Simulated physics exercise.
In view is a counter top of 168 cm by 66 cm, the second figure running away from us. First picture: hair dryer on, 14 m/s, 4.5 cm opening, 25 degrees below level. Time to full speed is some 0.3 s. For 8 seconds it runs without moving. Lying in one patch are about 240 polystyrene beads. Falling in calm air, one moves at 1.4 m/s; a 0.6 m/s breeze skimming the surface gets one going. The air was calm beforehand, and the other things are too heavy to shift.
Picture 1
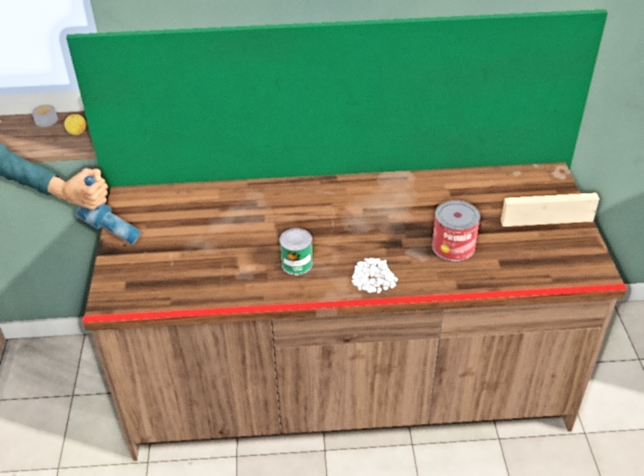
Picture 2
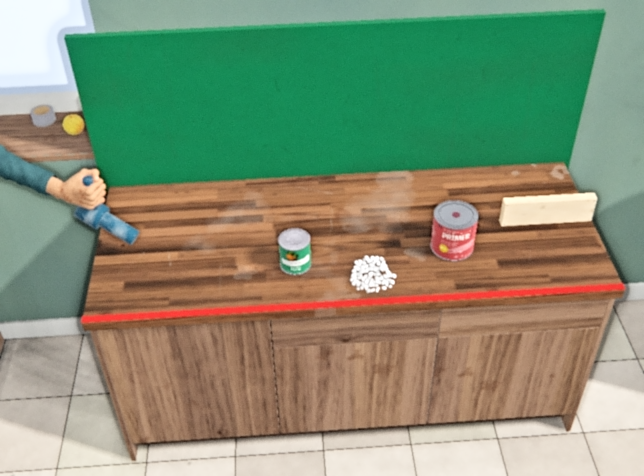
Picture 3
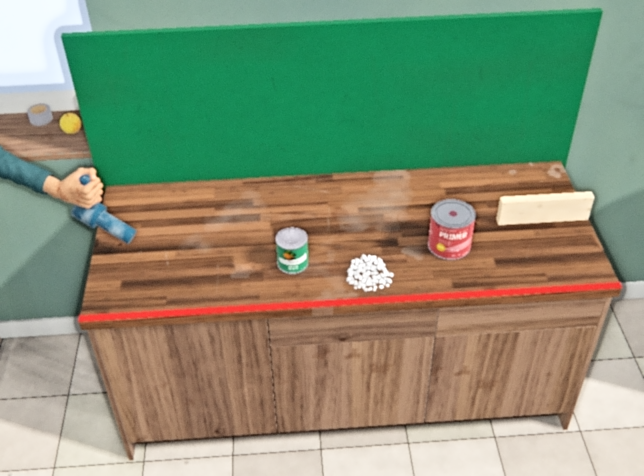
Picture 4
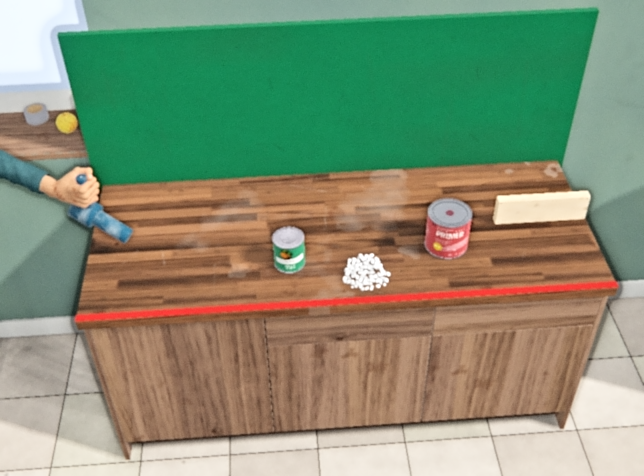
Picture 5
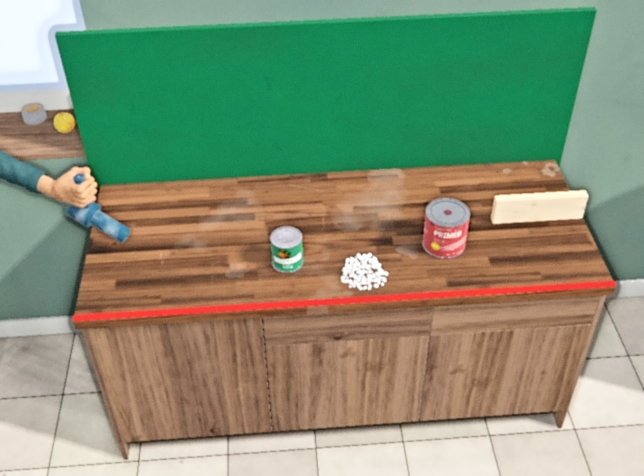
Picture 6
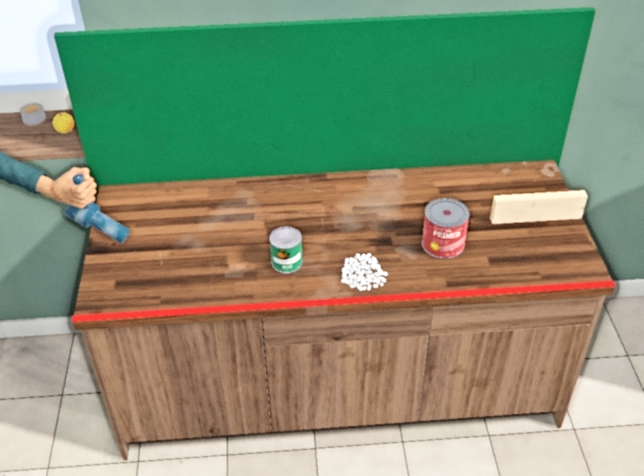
A wooden counter with cupboards and a red front edge stands on pale floor tiles before a tall green panel, seen from above and in front. A hand holds a blue hair dryer at the left, with a green-and-white tin, a small heap of white beads, a red tin and a pale block further right. Everything on the counter stays still while the camera drifts very slightly.
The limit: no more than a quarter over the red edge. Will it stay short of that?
No. The share over that edge tops a quarter.
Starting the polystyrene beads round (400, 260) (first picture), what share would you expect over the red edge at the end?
Roughly 3 per cent.
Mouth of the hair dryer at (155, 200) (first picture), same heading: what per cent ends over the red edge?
The share would be near 60 %.
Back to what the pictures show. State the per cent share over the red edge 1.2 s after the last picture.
About 50 per cent.
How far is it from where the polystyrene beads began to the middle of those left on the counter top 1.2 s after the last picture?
Measured offset: Approx. 45 cm.
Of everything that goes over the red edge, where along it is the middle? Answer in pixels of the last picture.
Midpoint of crossings, approx. (465, 296).
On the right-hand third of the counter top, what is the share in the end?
About 2 percent.
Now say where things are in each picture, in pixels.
The middle of the polystyrene beads is near (372, 276), none has stirred yet and the mouth of the hair dryer is at (137, 238), in the first picture.
The middle of the polystyrene beads is near (370, 276), none has stirred yet and the red edge is centred on (357, 306), in the second picture.
The middle of the polystyrene beads is near (366, 274), none has stirred yet, the top of a tin is at (292, 238) and the top of a tin is at (453, 213), in the third picture.
The middle of the polystyrene beads is near (363, 273) and none has stirred yet, in the fourth picture.
The middle of the polystyrene beads is near (361, 273) and none has stirred yet, in the fifth picture.
The middle of the polystyrene beads is near (360, 273) and none has stirred yet, in the sixth picture.
Then, 1.2 s after the last picture, 45 % are over the red edge; the middle of those still in play is near (505, 257); 41 % have settled or left.
Then, 2.2 s after the last picture, 46 % are over the red edge; the middle of those still in play is near (543, 241); 80 % have settled or left.
Then, 4.1 s after the last picture, 46 % are over the red edge; 95 % have settled or left.
Then, 7.7 s after the last picture, at the end, 46 % are over the red edge.
